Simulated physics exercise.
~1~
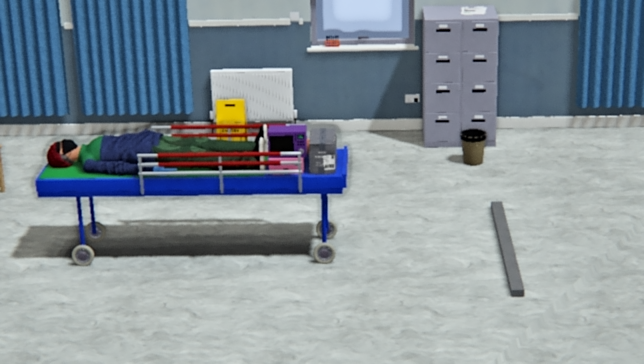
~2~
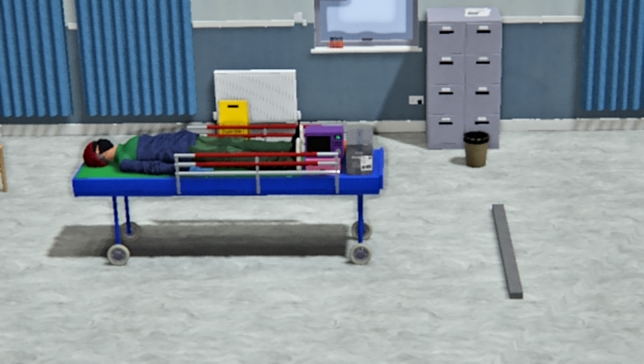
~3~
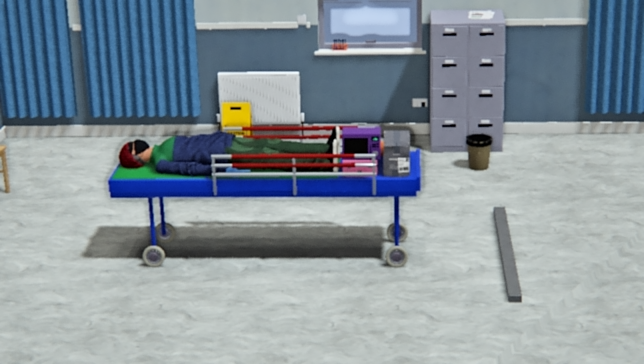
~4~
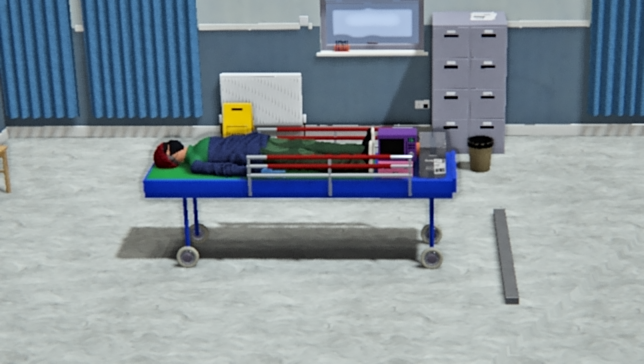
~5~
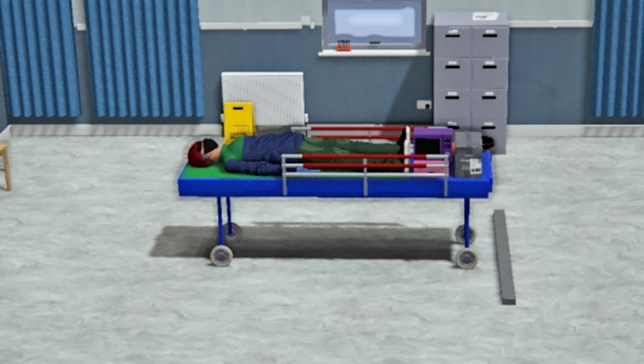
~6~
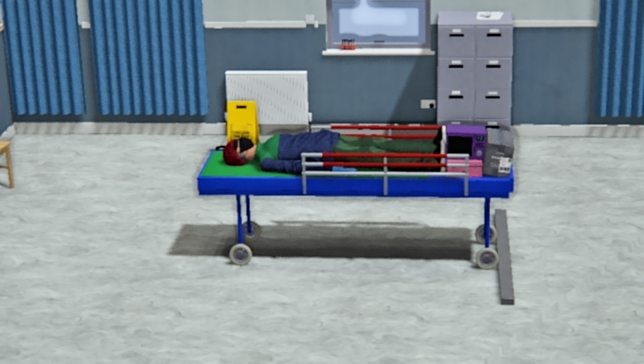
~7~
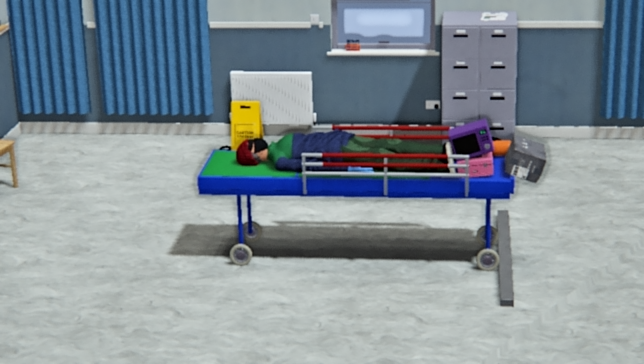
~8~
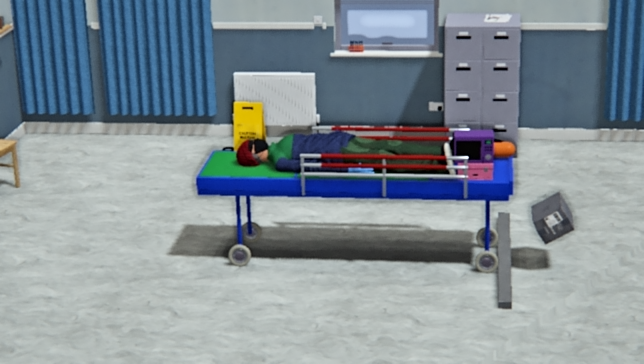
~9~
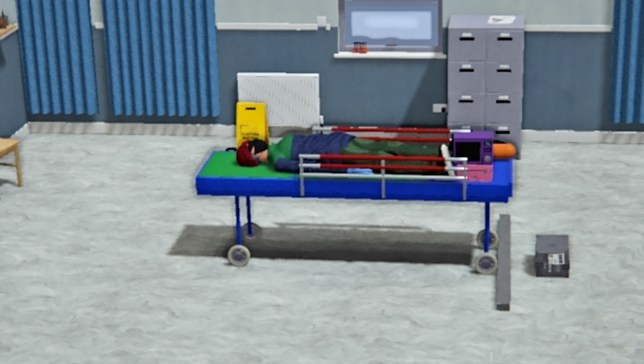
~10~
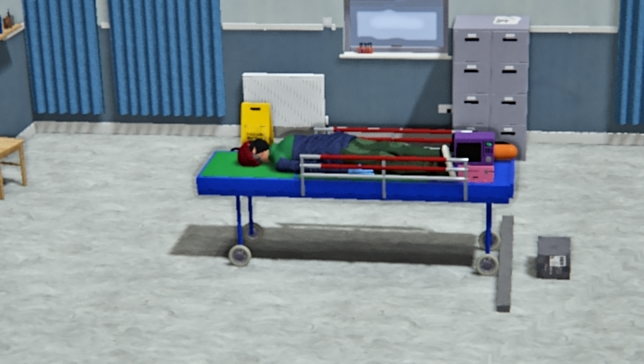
In a pale-floored room with blue curtains, a wheeled trolley carrying a person lying down rolled right and stopped at a grey strip; the person slid slightly, and a grey bag toppled off the end onto the floor while the other items stayed aboard.
